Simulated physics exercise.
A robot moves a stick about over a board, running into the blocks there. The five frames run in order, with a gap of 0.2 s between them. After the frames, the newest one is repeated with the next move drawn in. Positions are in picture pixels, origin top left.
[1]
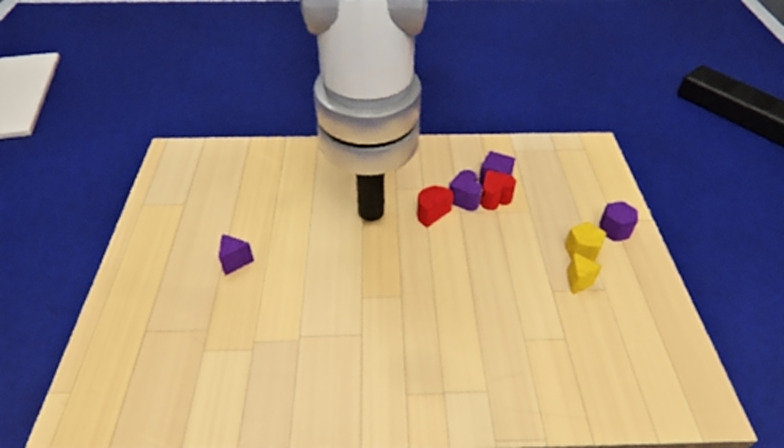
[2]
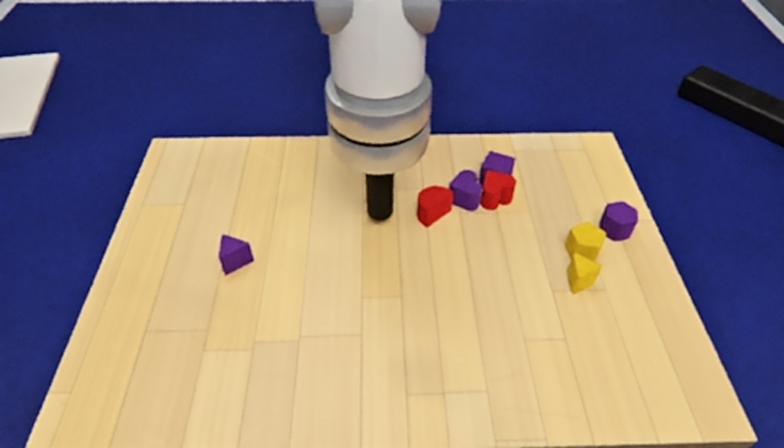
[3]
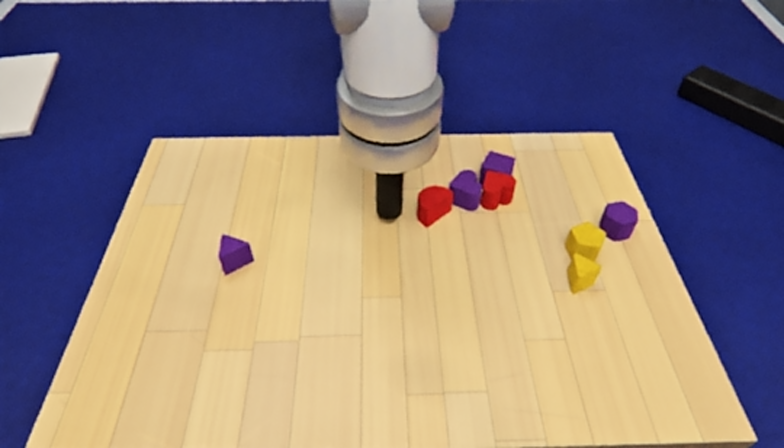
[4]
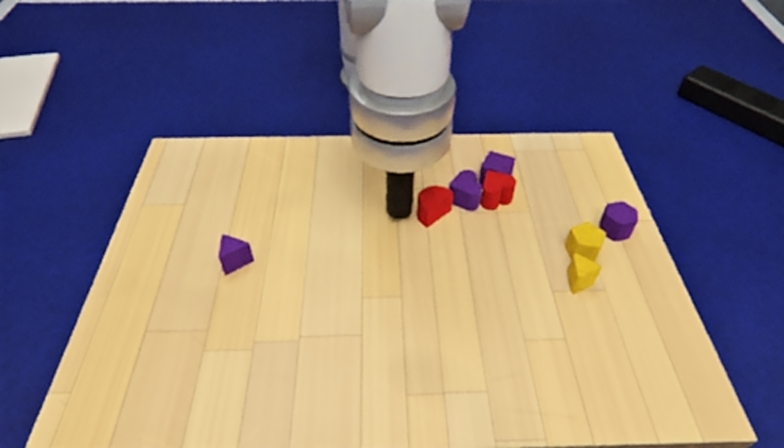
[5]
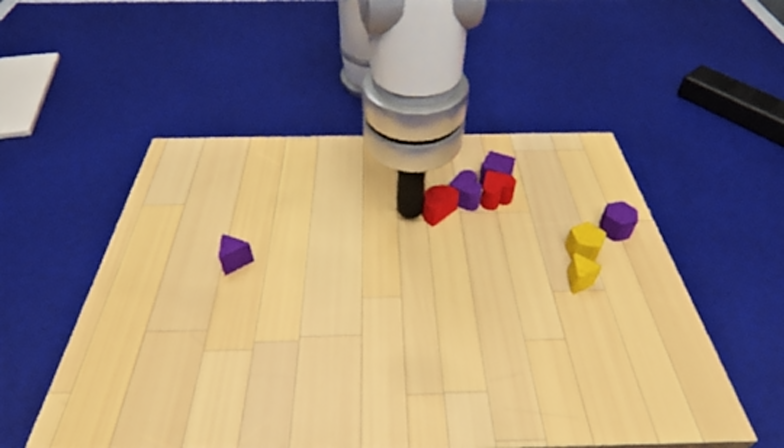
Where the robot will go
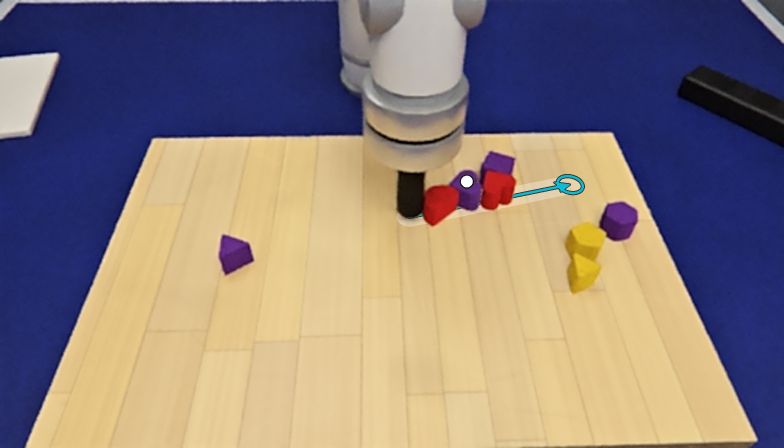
At first, a robot arm holds a black stick upright on a wooden board, left of a cluster of red and purple blocks, with other purple and yellow blocks lying apart. The stick slides steadily right, then meets the nearest red block and nudges it slightly right, while the other blocks stay still.
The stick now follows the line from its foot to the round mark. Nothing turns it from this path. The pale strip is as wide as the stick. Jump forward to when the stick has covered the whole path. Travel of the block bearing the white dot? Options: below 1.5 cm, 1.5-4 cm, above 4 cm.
Travel: Beyond 4 cm.
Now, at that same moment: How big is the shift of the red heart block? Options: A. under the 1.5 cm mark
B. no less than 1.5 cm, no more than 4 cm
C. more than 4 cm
It's C.
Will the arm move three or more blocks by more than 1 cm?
I'd say yes.
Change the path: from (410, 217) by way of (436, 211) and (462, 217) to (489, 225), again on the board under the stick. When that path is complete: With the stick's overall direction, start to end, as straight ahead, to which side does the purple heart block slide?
The shift is to the left of that direction.
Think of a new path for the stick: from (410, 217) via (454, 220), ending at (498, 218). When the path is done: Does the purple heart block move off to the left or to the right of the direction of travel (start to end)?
To the path's left.
Path on the board, from (410, 217) to (570, 184); the dot is on the purple heart block.
The first path, step by step. One third of the way, stick (466, 199); red D-shaped block (497, 193), turned 15° clockwise; purple heart block (489, 172), turned 15° anticlockwise; red heart block (522, 178), turned 15° anticlockwise; purple square (505, 156).
Two thirds of the way, stick (521, 188); red D-shaped block (523, 198), turned 50° clockwise; purple heart block (497, 162), turned 40° anticlockwise; red heart block (550, 176), turned 20° anticlockwise; purple square (510, 148), turned 25° clockwise.
At the end, stick (573, 177); red D-shaped block (523, 198), turned 50° clockwise; purple heart block (497, 162), turned 40° anticlockwise; red heart block (603, 172); purple square (510, 148), turned 25° clockwise.
